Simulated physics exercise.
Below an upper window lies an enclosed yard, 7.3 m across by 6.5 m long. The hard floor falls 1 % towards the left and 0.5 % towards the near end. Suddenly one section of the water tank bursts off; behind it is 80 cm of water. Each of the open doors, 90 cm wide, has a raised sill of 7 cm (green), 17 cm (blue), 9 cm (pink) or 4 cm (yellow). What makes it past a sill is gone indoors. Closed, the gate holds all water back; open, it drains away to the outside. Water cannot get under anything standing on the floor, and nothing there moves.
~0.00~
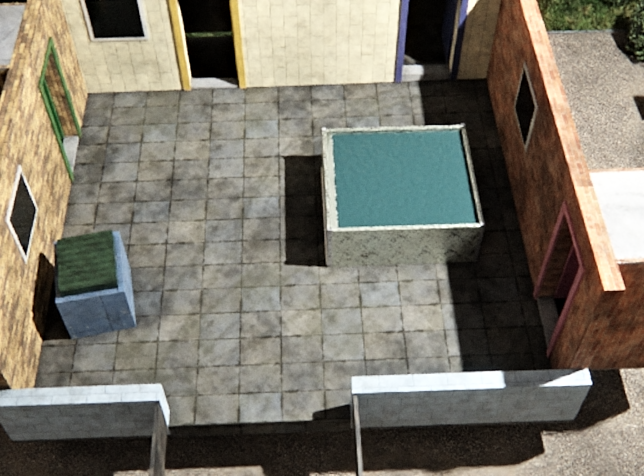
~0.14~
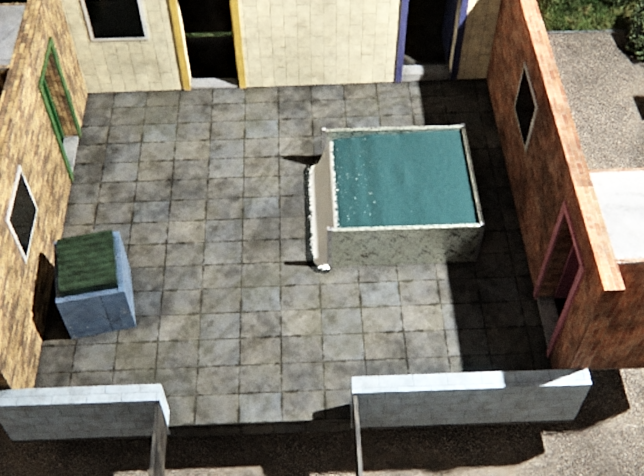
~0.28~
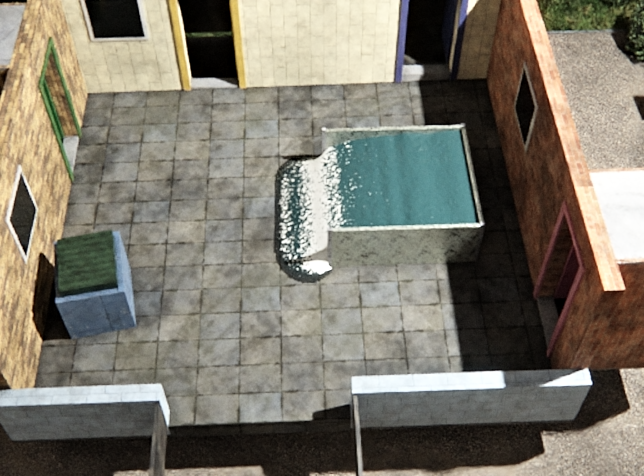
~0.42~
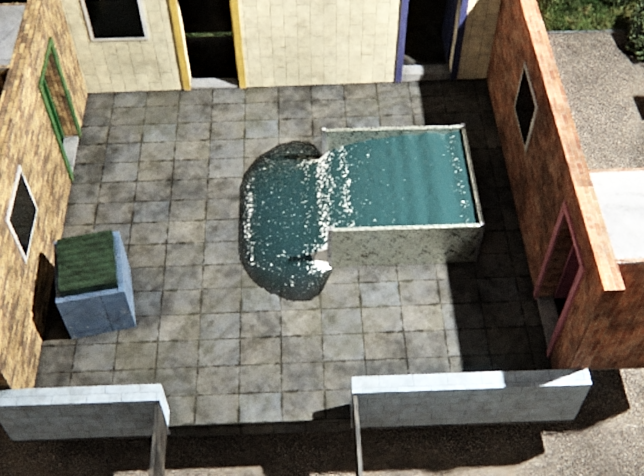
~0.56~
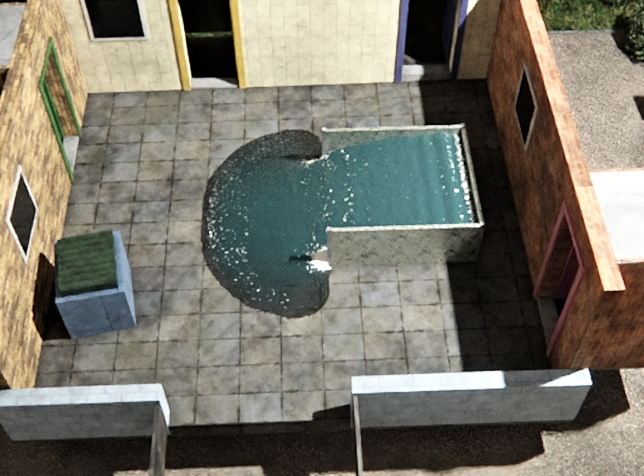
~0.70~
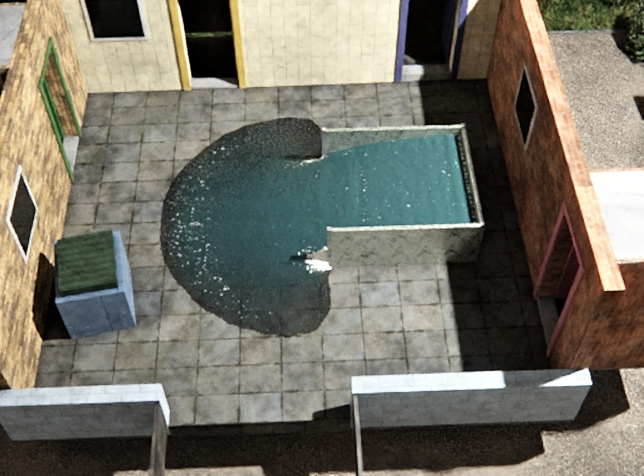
A tank of teal water stands right of centre in a walled yard of grey paving, seen from high above by a still camera. A blue-grey box with a green top sits at left, between a tan brick wall and the open floor, with an orange wall at right. The tank's left side drops outward, and foaming water pours out, spreading leftward in a widening rounded pool.
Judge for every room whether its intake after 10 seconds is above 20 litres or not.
In the end the green door overshoots the limit; the blue door undershoots the limit; the pink door undershoots the limit; the yellow door overshoots the limit.
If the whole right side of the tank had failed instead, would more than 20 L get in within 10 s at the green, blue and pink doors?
In that case, green door: More than that, blue door: More than that, pink door: More than that.
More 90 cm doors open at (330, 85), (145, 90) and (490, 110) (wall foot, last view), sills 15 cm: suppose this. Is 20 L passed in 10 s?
So, in the order given, it's shy of the mark, then beyond the mark, then shy of the mark.
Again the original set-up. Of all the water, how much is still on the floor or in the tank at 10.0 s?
Still there: Roughly 74 %.
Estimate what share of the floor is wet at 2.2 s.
Wet share: About 55 %.
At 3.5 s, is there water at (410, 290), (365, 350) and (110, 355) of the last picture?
Untouched, untouched, soaked.
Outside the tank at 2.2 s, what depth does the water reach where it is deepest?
Up to near 44 cm.
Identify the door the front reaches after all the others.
That would be the pink door, last of all.
After 1.4 s water covers 45 % of the floor and is deepest (38 cm) near (58, 259); green door 10 cm at the sill, 1 L in, blue door not reached, pink door not reached, yellow door not reached.
After 2.2 s water covers 55 % of the floor and is deepest (44 cm) near (58, 259); green door 28 cm at the sill, 74 L in, blue door not reached, pink door not reached, yellow door 5 cm at the sill, 3 L in.
After 3.5 s water covers 55 % of the floor and is deepest (36 cm) near (88, 93); green door 22 cm at the sill, 217 L in, blue door not reached, pink door not reached, yellow door 5 cm at the sill, 11 L in.
After 6.0 s water covers 75 % of the floor and is deepest (17 cm) near (63, 232); green door 15 cm at the sill, 350 L in, blue door not reached, pink door not reached, yellow door 7 cm at the sill, 47 L in.
After 10.0 s water covers 95 % of the floor and is deepest (12 cm) near (29, 416); green door 9 cm at the sill, 391 L in, blue door 9 cm at the sill, 0 L in, pink door 7 cm at the sill, 0 L in, yellow door 6 cm at the sill, 65 L in.
